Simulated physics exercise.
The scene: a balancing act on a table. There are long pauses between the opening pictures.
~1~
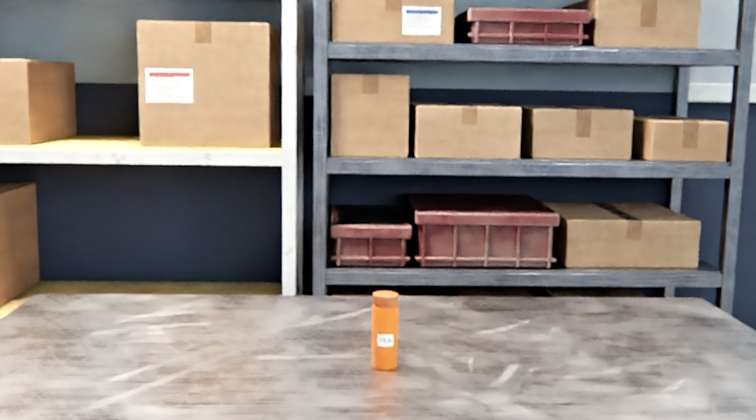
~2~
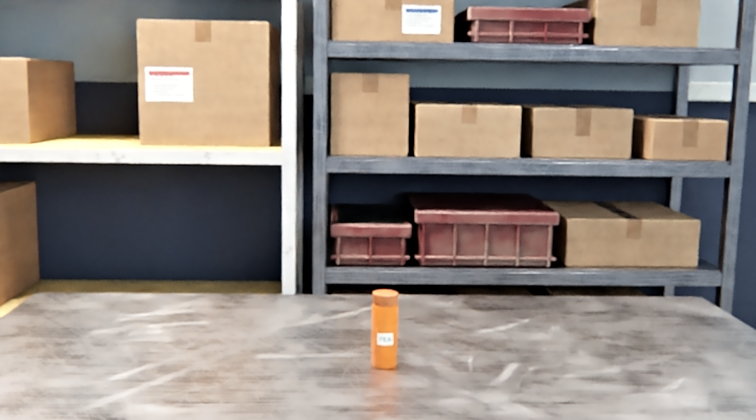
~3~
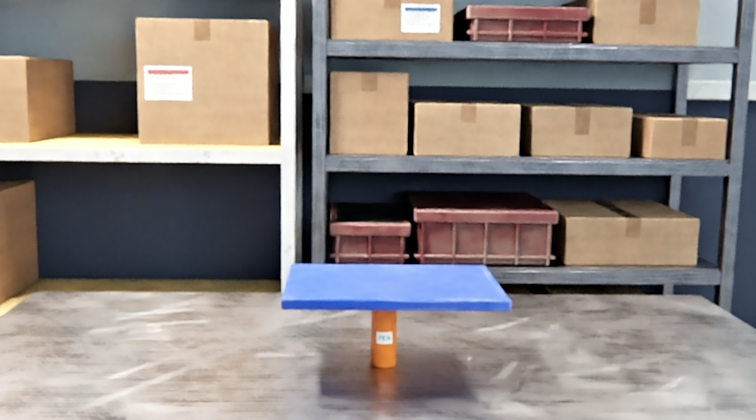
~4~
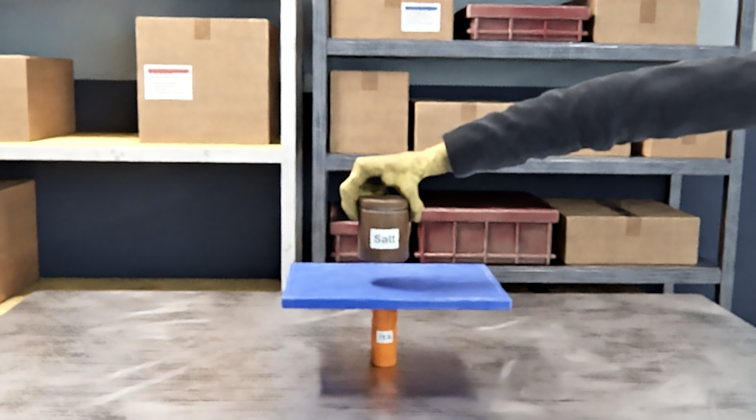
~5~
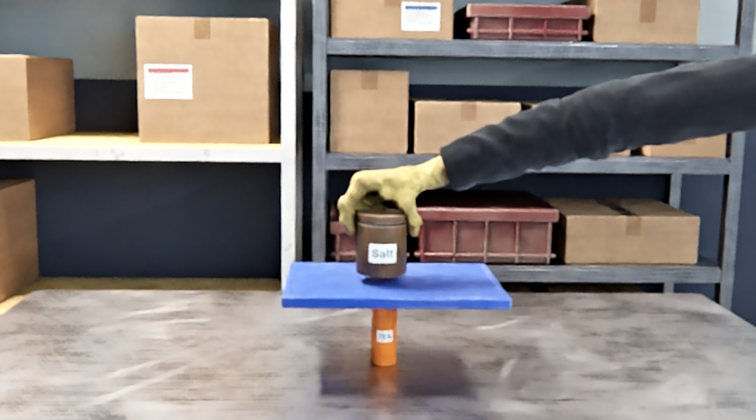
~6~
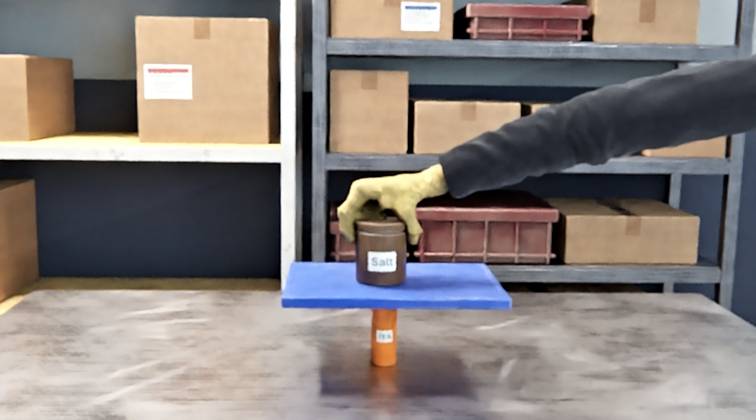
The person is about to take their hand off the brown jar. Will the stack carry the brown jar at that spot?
Outcome: The stack keeps its balance.
Then, 0.30 s after the last picture, nothing has stirred.
Then, 0.90 s after the last picture, brown jar resting near (381, 251).
At rest, all 3 in place. Seen from the same camera at the end, brown jar near (381, 251). The stack holds.
